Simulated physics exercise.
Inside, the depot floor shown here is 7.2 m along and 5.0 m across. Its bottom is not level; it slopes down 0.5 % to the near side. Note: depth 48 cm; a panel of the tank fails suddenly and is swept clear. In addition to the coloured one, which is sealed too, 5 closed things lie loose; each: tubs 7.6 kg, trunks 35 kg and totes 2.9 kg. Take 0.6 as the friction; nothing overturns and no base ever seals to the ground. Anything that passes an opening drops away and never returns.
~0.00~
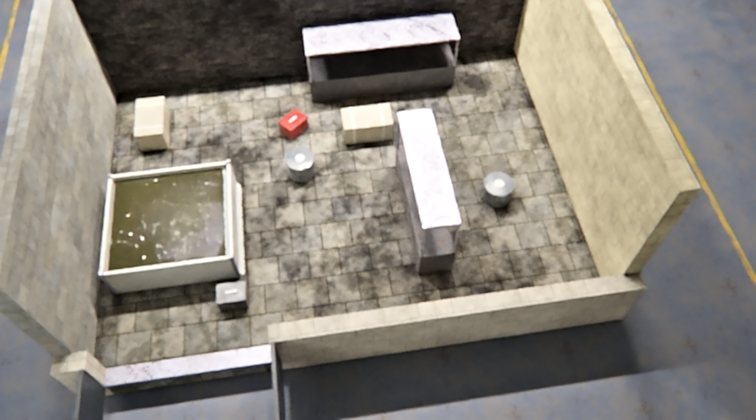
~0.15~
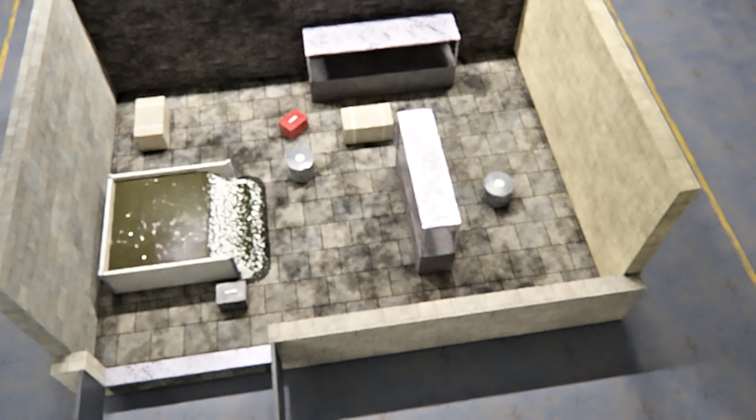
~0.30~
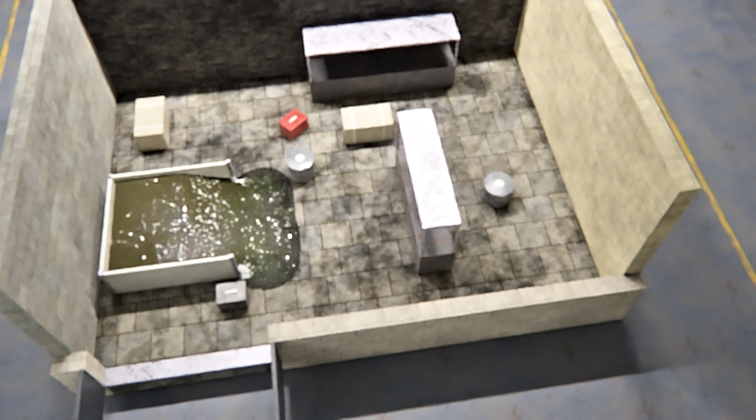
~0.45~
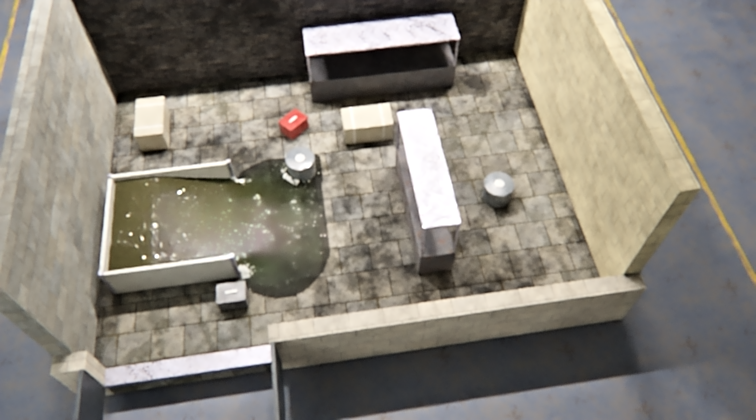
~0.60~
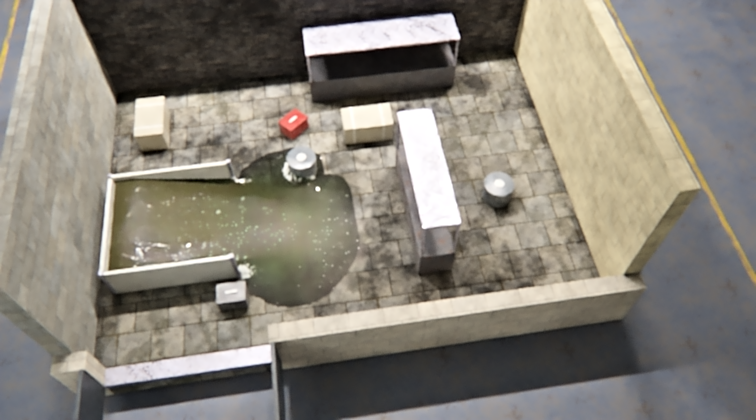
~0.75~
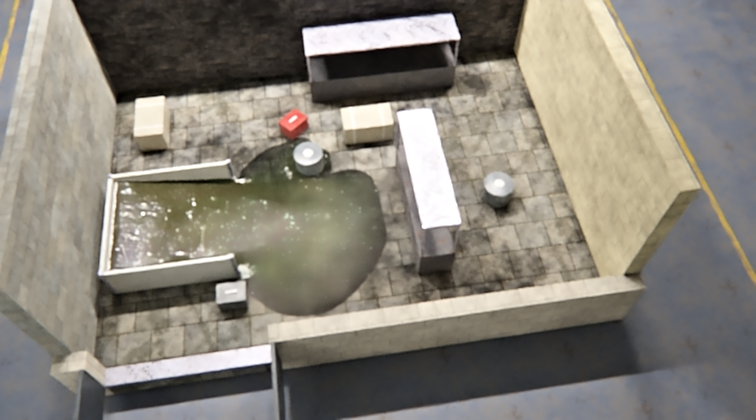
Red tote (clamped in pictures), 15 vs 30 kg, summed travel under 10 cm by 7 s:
Lighter suffices.
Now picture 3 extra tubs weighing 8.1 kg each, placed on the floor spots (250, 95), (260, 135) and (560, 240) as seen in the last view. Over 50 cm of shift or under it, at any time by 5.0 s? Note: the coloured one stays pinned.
In the order asked: Stays inside the line, stays inside the line, crosses the line.
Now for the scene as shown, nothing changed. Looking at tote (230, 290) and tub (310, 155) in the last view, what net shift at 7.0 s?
The one named first has moved 150 cm, the other 120 cm.
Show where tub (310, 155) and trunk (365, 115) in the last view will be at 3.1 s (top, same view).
Estimated pixels: (353, 127) and (375, 92).
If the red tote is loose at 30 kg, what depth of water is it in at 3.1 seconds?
About 3 cm.
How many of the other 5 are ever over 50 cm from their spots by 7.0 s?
That comes to 3.
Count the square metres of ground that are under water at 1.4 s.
Somewhere around 12.0 m2, roughly.
After 1.4 s the red tote would be 0 cm from its start with 15 kg and 0 cm from its start with 30 kg; 3 cm of water round it then.
After 3.1 s the red tote would be 0 cm from its start with 15 kg and 0 cm from its start with 30 kg; 3 cm of water round it then.
After 4.9 s the red tote would be 0 cm from its start with 15 kg and 0 cm from its start with 30 kg; 5 cm of water round it then.
After 7.0 s the red tote would be 0 cm from its start with 15 kg and 0 cm from its start with 30 kg; 3 cm of water round it then.
